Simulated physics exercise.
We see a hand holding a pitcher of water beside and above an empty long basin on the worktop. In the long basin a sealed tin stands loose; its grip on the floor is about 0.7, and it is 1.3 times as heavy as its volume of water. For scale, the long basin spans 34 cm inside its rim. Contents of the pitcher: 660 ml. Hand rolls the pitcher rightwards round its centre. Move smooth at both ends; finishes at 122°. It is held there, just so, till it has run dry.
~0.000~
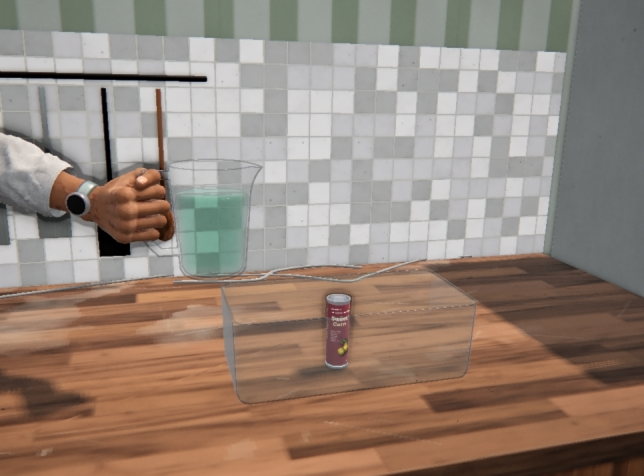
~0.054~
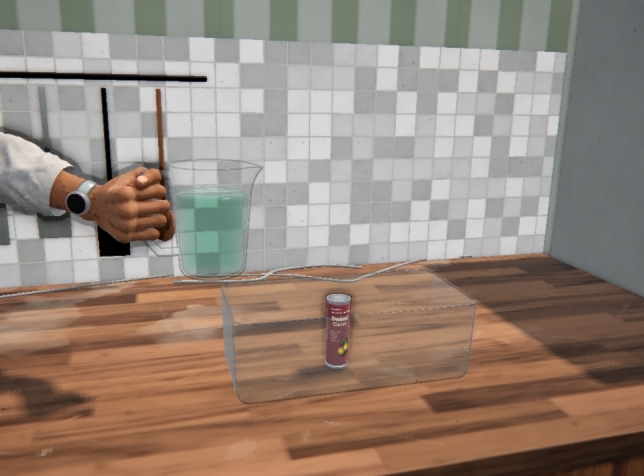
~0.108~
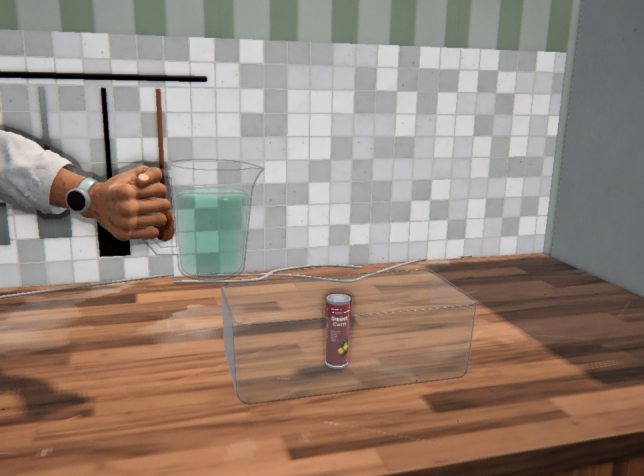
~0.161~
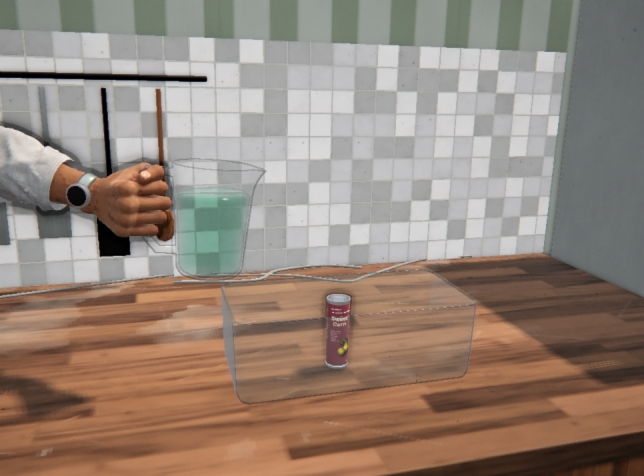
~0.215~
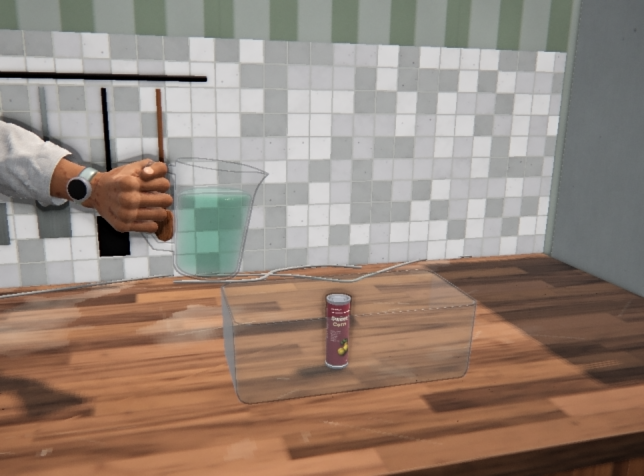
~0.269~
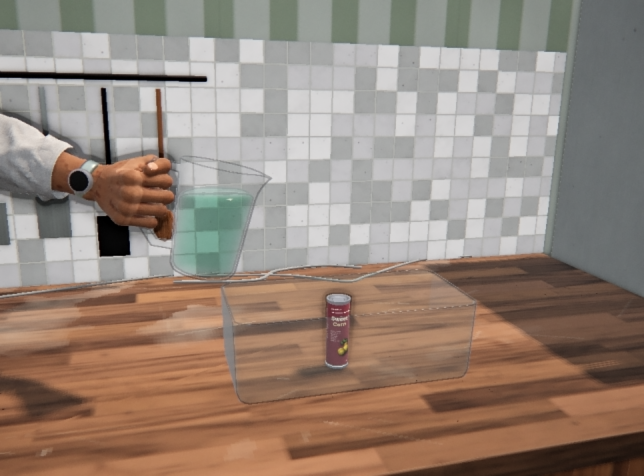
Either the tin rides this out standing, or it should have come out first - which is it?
It rides it out.
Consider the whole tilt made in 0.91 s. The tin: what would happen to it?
The tin would stay balanced.
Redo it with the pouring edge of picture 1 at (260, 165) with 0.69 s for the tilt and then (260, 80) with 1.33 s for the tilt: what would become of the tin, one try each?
First it stays on its base; then it tips over.
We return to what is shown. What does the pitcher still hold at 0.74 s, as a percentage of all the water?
About 86 per cent.
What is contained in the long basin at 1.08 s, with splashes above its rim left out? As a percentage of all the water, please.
Value: Approx. 68 %.
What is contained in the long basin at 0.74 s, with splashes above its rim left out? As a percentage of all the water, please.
I'd put it near 2 percent.
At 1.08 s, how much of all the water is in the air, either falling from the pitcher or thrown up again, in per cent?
Roughly 14 %.
Then, 0.74 s in, the tilt is 71° and 87 per cent is still to pour; the tin stands where it began.
Then, 1.08 s in, the tilt is 112° and 19 per cent is still to pour; the tin stands where it began.
Then, 1.44 s in, the tilt is 122° and 0 per cent is still to pour; the tin stands where it began.
Then, 1.83 s in, the tilt is 122° and 0 per cent is still to pour; the tin stands where it began.
Finally, the tin stands where it began.
